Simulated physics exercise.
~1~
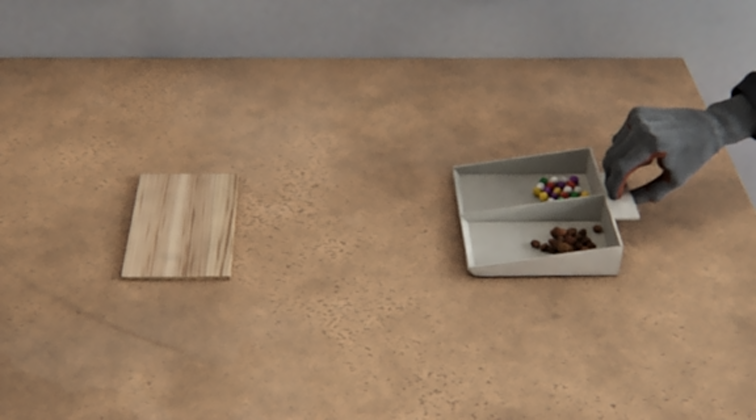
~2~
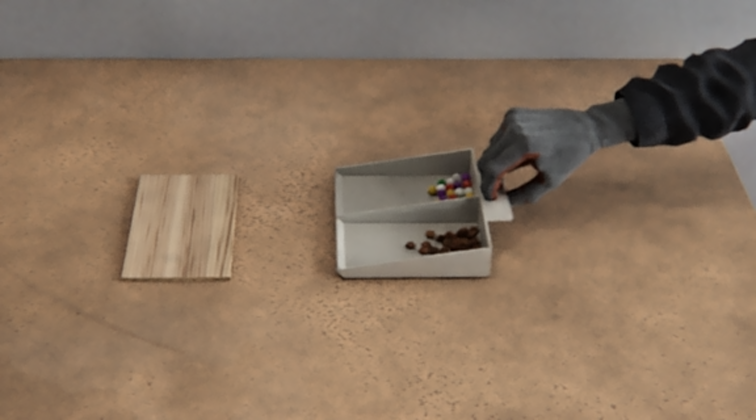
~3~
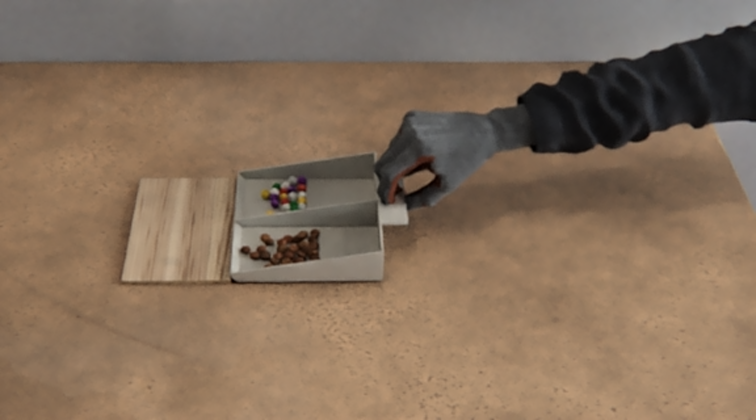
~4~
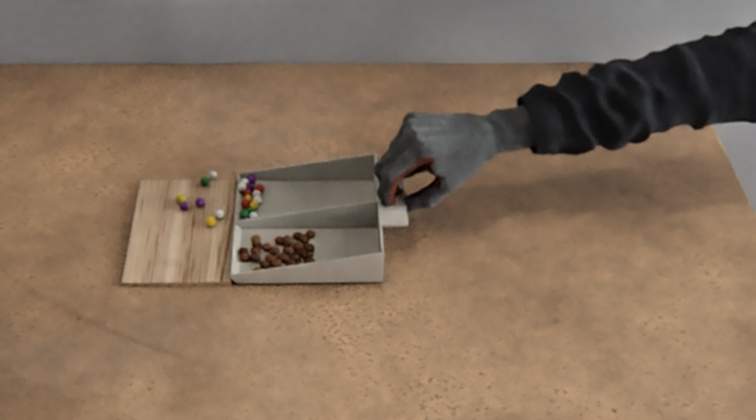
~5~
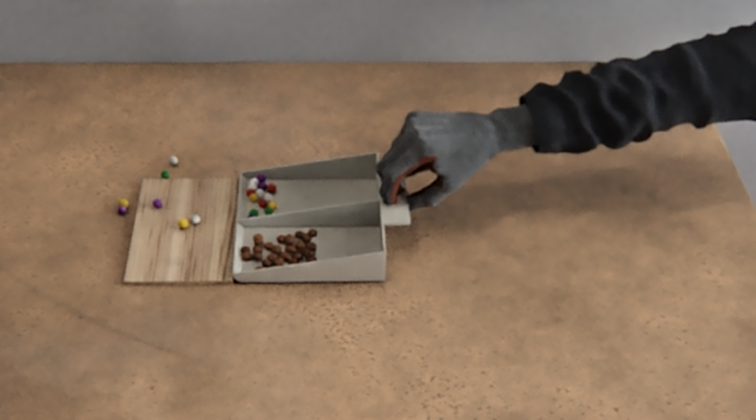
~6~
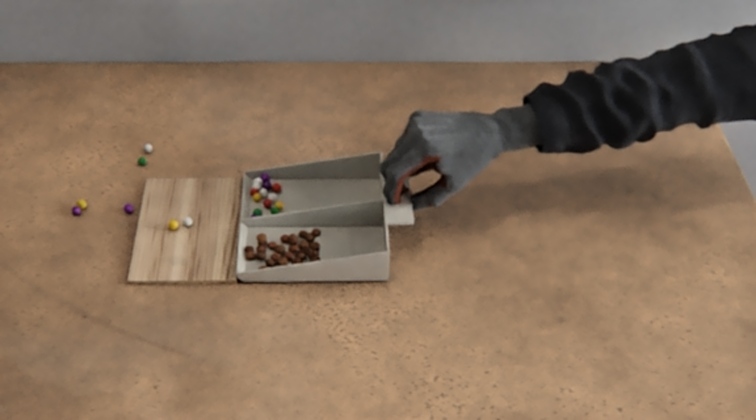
We see a gloved-looking grey hand slide a two-part tray of colourful beads and brown pieces left until it stops against a flat wooden board; the brown pieces shift forward but stay inside, while some beads spill over the front rim and roll across and beyond the board.
